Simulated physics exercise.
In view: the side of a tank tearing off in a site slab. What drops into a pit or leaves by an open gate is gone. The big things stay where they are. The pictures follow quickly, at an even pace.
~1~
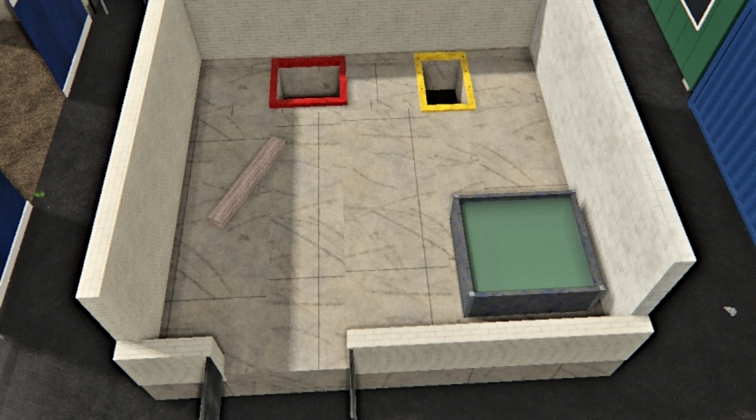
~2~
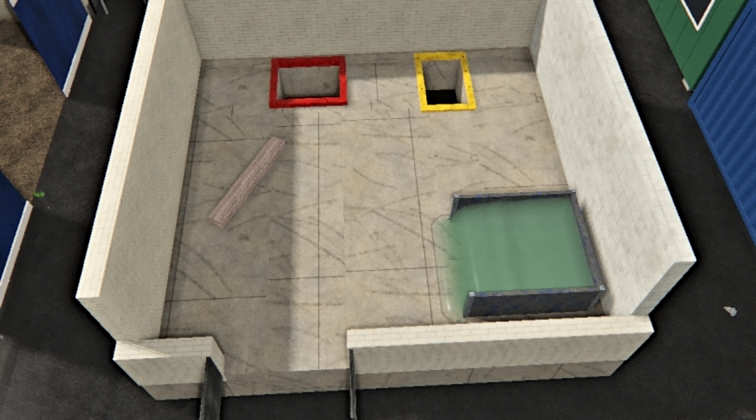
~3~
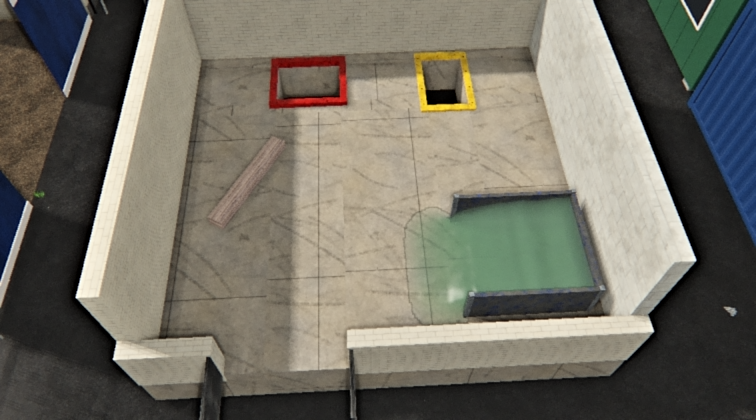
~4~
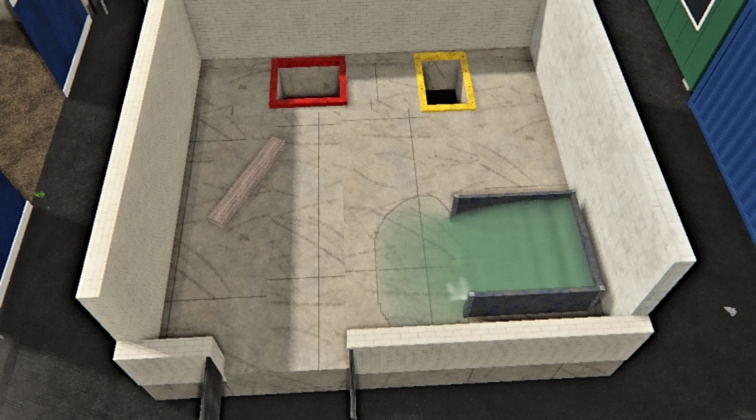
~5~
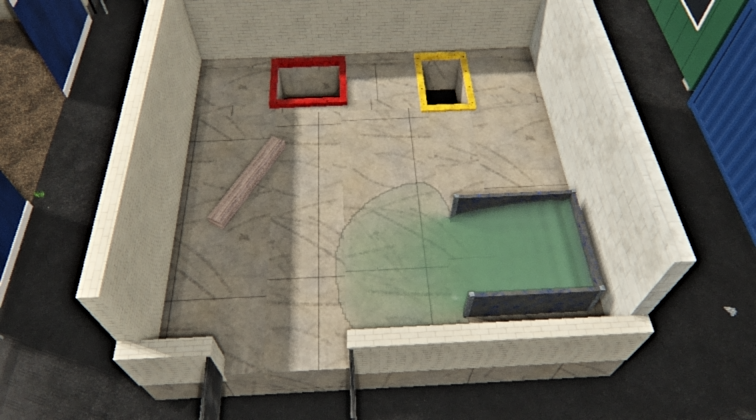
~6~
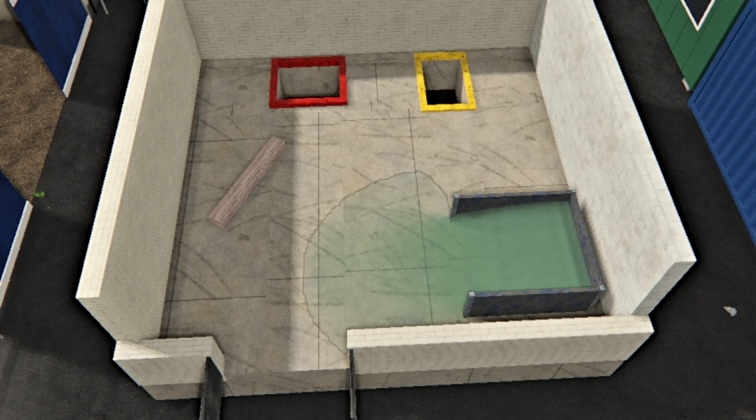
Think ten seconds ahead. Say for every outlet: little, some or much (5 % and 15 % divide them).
In the end: The gate takes over 15 %; the red pit takes under 5 %; the yellow pit takes under 5 %.
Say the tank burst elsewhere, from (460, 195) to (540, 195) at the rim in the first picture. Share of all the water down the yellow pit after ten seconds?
In per cent: Yellow 25.
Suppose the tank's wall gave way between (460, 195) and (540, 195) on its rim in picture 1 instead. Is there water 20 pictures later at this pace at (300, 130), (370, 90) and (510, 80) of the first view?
One after the other: Under water, flooded, under water.
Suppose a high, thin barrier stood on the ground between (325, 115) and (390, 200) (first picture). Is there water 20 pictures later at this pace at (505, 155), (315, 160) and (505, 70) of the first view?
One after the other: No water, awash, no water.
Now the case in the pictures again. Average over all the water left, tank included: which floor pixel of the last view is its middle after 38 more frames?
Near (307, 216).
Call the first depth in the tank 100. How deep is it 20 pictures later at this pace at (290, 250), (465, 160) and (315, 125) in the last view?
Roughly 6, 0 and 8 per cent, in turn.
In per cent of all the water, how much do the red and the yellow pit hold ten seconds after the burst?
About 0 and 0 per cent.
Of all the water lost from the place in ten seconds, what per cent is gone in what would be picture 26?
Close to 25 %.
A moment on, water covers 40 % of the floor; the gate 0 %, the red pit 0 %, the yellow pit 0 %.
Next, water covers 45 % of the floor; the gate 3 %, the red pit 0 %, the yellow pit 0 %.
Then, water covers 50 % of the floor; the gate 7 %, the red pit 0 %, the yellow pit 0 %.
Later, water covers 65 % of the floor; the gate 17 %, the red pit 0 %, the yellow pit 0 %.
In the end, water covers 90 % of the floor; the gate 27 %, the red pit 0 %, the yellow pit 0 %.
